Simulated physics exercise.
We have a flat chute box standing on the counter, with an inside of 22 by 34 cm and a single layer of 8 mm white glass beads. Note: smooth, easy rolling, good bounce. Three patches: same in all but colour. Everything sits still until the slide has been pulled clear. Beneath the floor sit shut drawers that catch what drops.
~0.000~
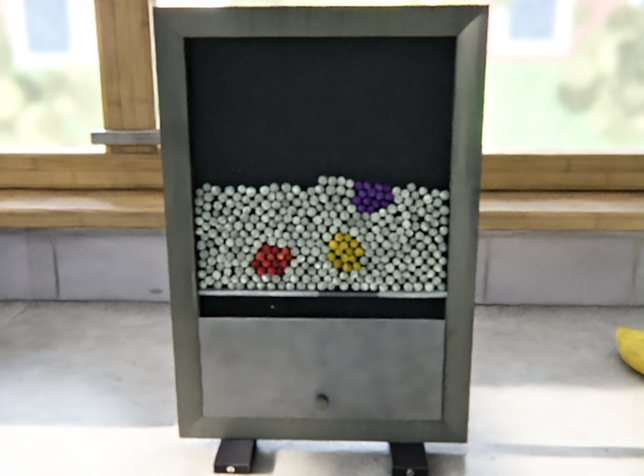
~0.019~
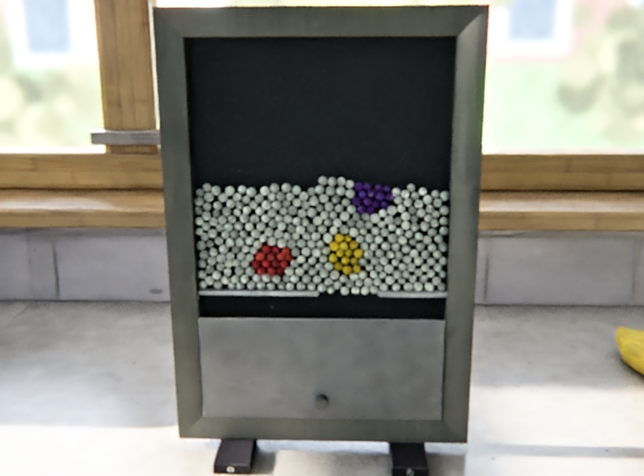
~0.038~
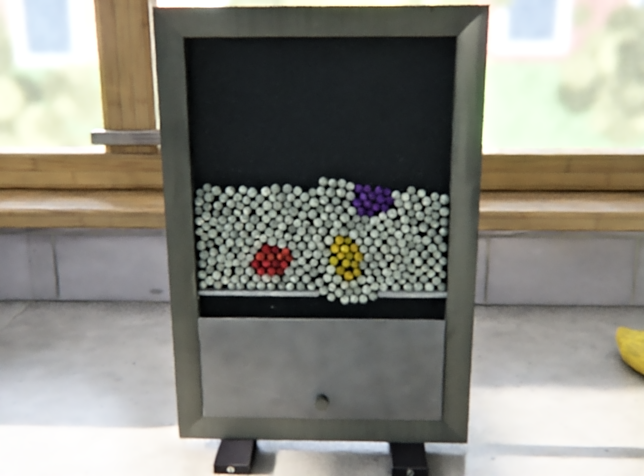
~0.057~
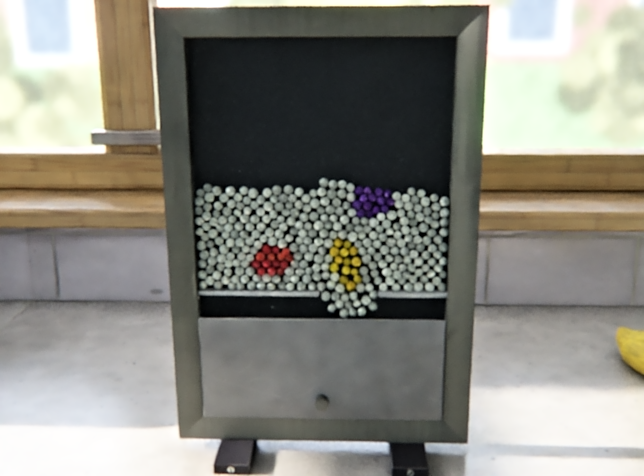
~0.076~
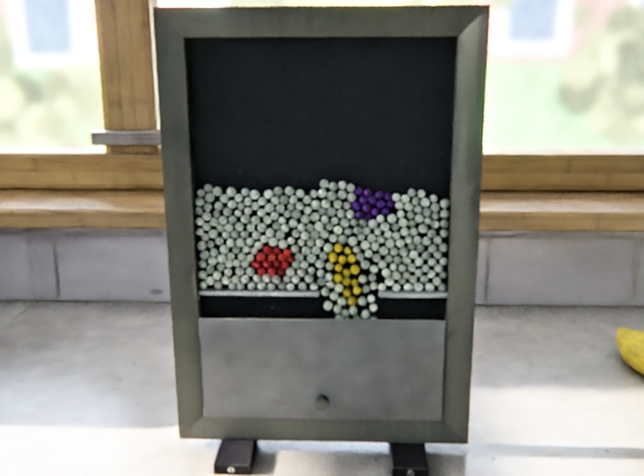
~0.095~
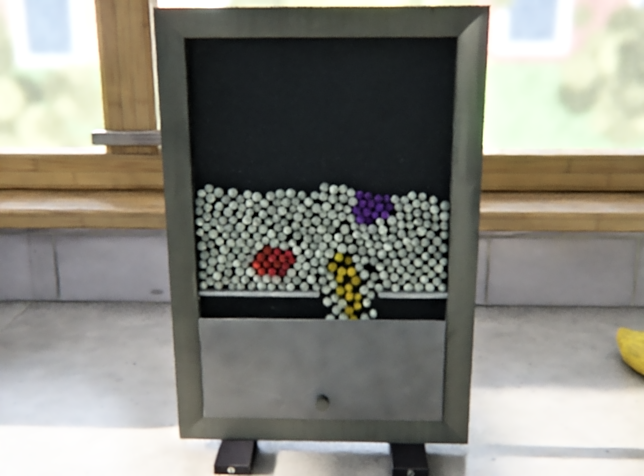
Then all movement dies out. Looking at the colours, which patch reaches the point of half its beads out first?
First to half: Yellow.
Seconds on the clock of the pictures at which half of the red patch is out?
Close to 0.8 seconds.
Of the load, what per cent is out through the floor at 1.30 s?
Some 80 per cent.
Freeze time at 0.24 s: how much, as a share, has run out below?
About 20 %.
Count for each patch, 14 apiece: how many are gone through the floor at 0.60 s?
The yellow patch has 14 out, the red patch 0, the purple patch 14.
After 0.24 s, 20 % are out; out of 14, yellow 14, red 0, purple 0.
After 0.60 s, 55 % are out; out of 14, yellow 14, red 1, purple 14.
After 1.30 s, 80 % are out; out of 14, yellow 14, red 14, purple 14.
Settled by 2.7 s, 90 % are out; out of 14, yellow 14, red 14, purple 14; half out at yellow 0.15 s, red 0.77 s, purple 0.48 s.
